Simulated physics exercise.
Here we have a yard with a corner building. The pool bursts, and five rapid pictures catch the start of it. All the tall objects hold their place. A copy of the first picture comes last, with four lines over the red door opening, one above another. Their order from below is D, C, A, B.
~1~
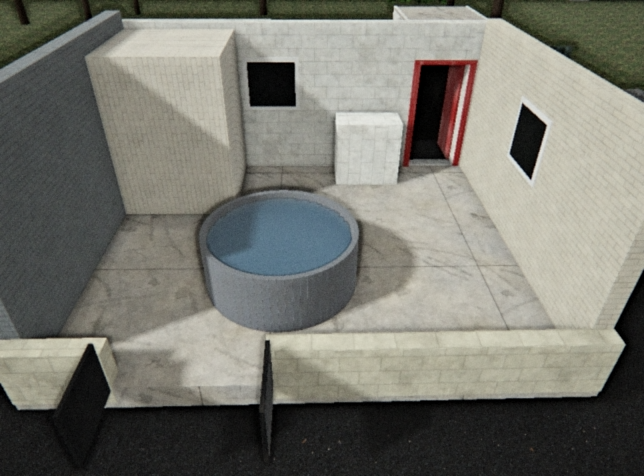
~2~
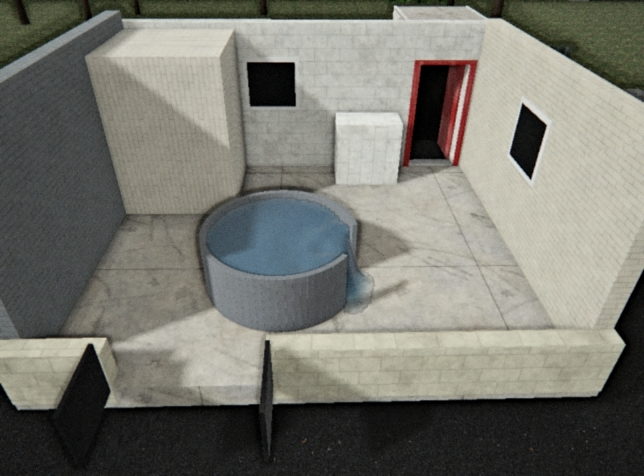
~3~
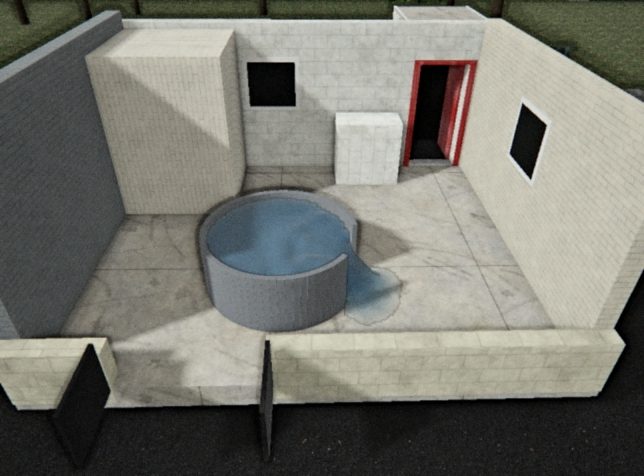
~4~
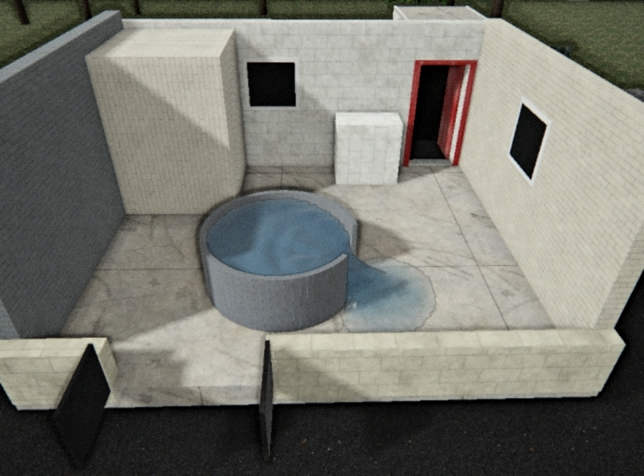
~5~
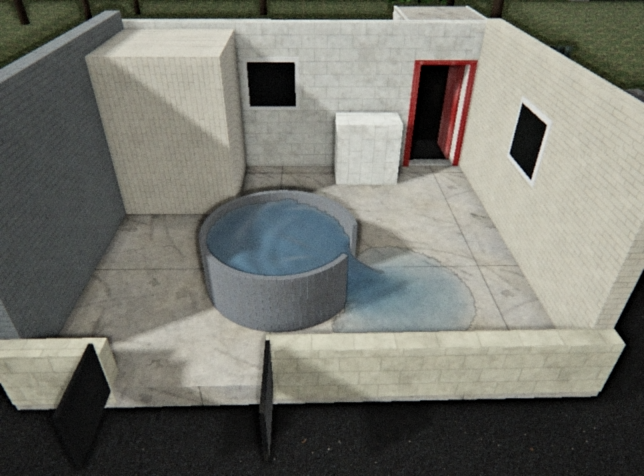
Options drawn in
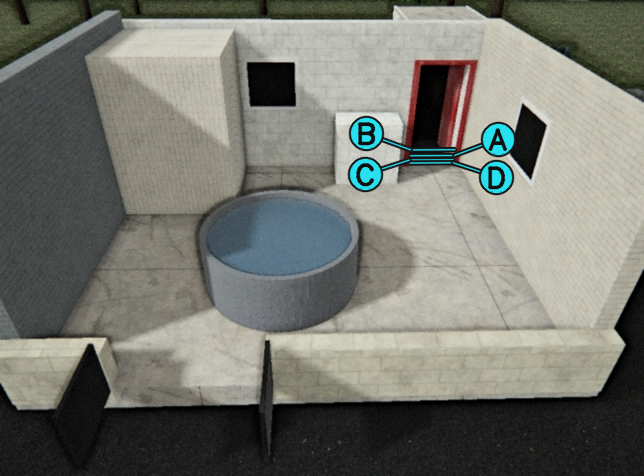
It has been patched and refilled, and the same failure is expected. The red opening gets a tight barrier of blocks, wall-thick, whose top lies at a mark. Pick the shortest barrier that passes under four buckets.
I would pick height A.
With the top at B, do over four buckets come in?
No.
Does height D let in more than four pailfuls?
Yes.
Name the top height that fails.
That is height C.
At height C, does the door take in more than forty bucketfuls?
No.
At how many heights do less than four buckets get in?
Two of the four.
In cyan, A at (432, 155); B at (433, 149); C at (431, 159); D at (431, 162); from the bottom up D, C, A, B.
If A is chosen, a splash gets over, under a bucket.
If B is chosen, nothing gets over.
If C is chosen, about 11 bucketfuls get in.
If D is chosen, dozens of bucketfuls pour in.
